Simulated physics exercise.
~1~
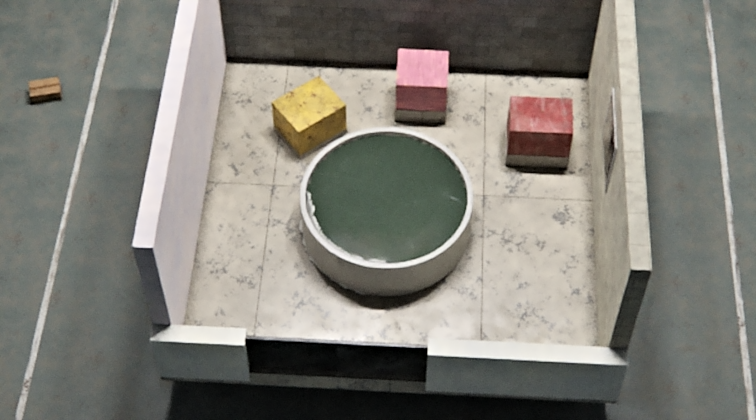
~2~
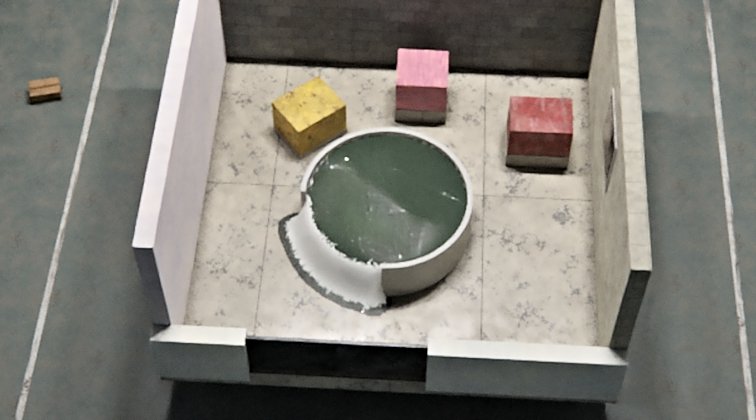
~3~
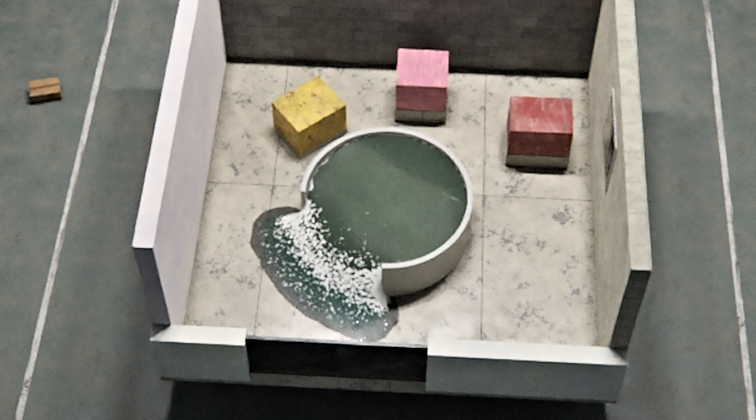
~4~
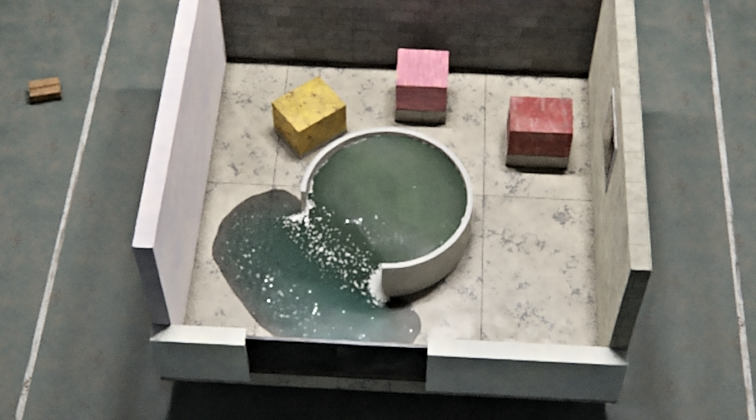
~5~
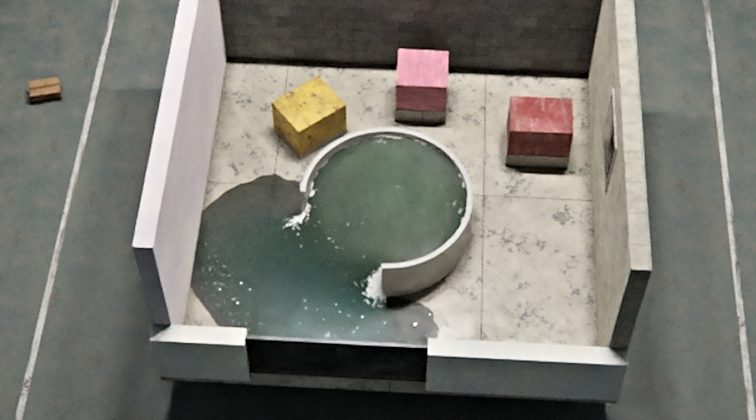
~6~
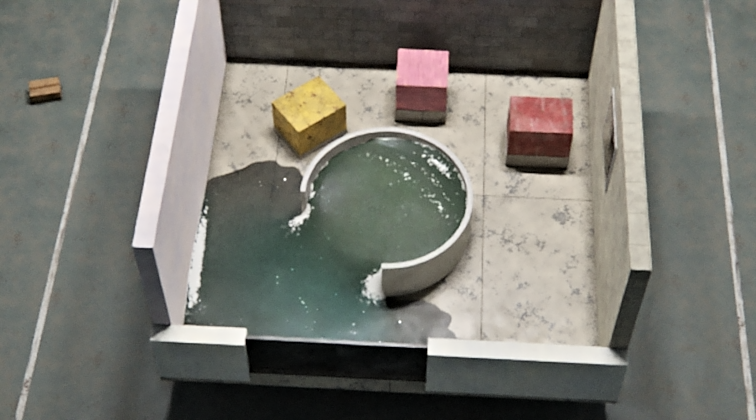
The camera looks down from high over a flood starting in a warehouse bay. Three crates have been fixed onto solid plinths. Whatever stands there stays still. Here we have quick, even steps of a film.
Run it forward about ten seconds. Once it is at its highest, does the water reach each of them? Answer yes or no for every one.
Yellow crate: Yes, it gets wet; pink crate: No, it stays dry; red crate: No, it stays dry.
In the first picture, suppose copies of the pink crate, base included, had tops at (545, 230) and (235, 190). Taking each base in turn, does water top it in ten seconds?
For the first position it is missed; for the second it is reached.
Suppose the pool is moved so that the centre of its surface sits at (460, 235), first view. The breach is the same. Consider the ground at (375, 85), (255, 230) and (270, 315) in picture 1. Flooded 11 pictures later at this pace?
The first spot is not reached, the second inundated, and the third inundated.
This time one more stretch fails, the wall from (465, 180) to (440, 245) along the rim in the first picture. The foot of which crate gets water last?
Answer: The yellow one.
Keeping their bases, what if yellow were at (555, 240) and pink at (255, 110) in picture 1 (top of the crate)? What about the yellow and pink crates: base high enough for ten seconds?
So the yellow one gets reached and the pink one gets reached.
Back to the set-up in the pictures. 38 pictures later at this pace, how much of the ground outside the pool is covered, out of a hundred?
About 95 per cent.
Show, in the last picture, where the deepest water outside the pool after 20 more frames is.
Deepest spot: Around (227, 62).
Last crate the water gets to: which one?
Coming in last, the crate marked red.
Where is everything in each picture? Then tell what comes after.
In the first frame, still water in the pool at (386, 199).
In the second frame, the front is at (385, 304), out from the gap at (326, 261).
In the third frame, the front is at (374, 334), out from the gap at (326, 263).
In the fourth frame, water pours out at (326, 264) and has run to a hidden place.
In the fifth frame, water pours out at (326, 264) and has run to (202, 221).
In the sixth frame, the front is at (207, 189), out from the gap at (326, 264).
A moment on, water covers 30 % of the floor; the yellow crate water round its plinth, the pink crate not reached, the red crate not reached.
Next, water covers 45 % of the floor; the yellow crate water round its plinth, the pink crate not reached, the red crate not reached.
Then, water covers 65 % of the floor; the yellow crate water round its plinth, the pink crate water round its plinth, the red crate not reached.
Later, water covers 95 % of the floor; the yellow crate water round its plinth, the pink crate water round its plinth, the red crate water round its plinth.
In the end, water covers 100 % of the floor; the yellow crate was topped, the pink crate stayed above the water, the red crate stayed above the water.
